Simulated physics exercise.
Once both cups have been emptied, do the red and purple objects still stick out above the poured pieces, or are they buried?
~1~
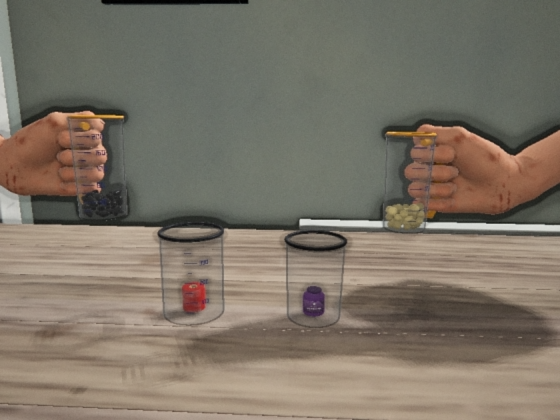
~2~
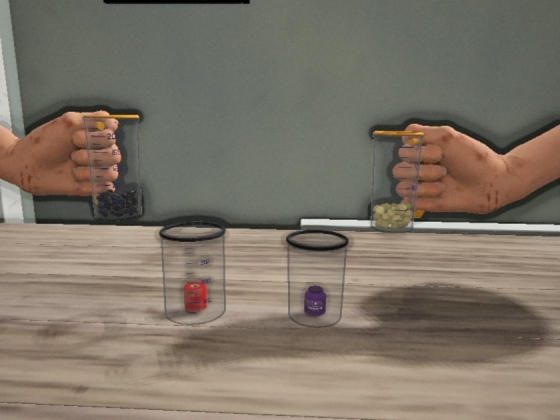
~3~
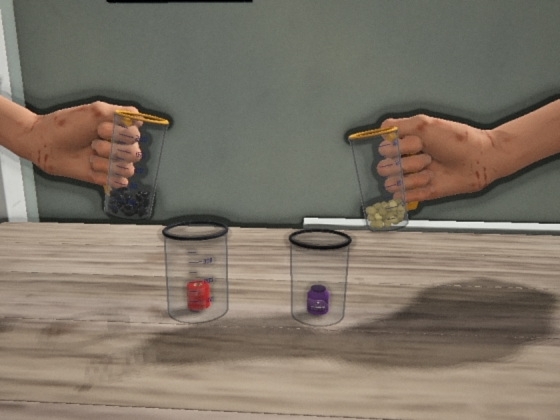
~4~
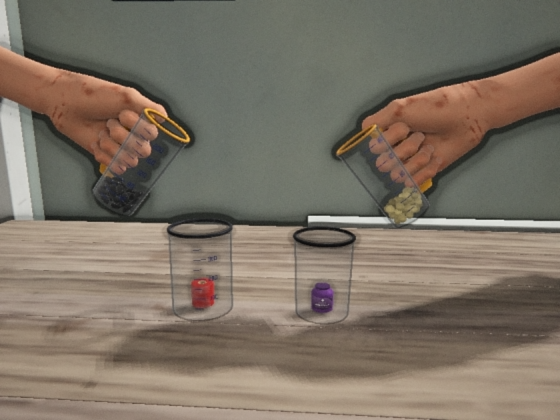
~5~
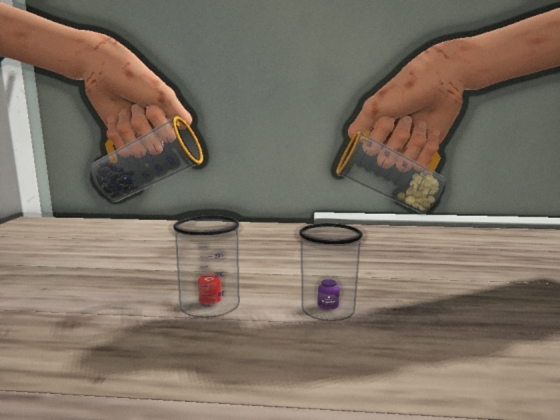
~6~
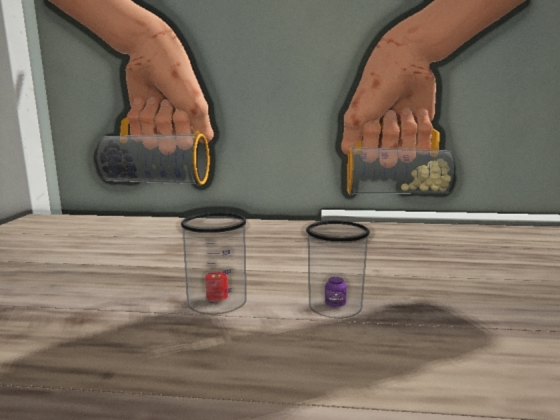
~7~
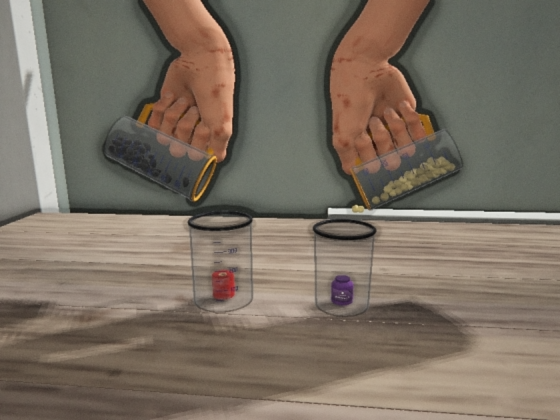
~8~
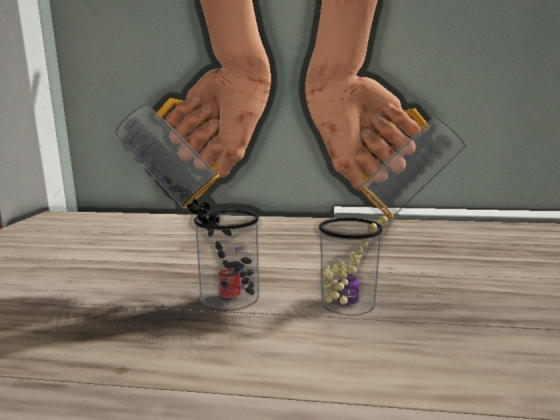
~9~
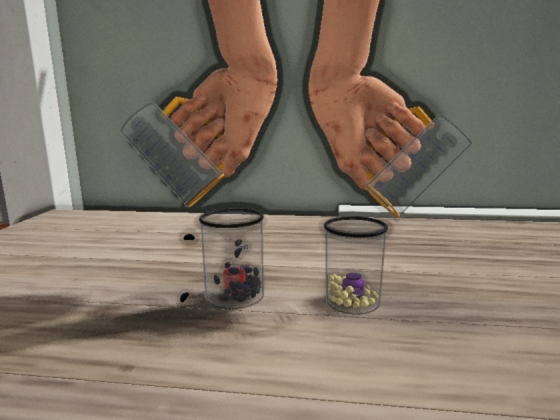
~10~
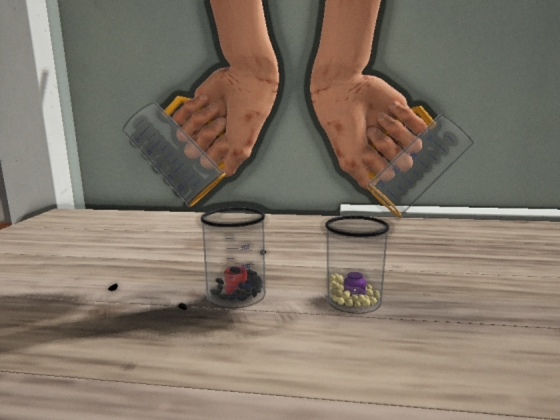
Both still stick out, with the red object showing above the dark pieces on the left and the purple one showing above the yellow pieces on the right.
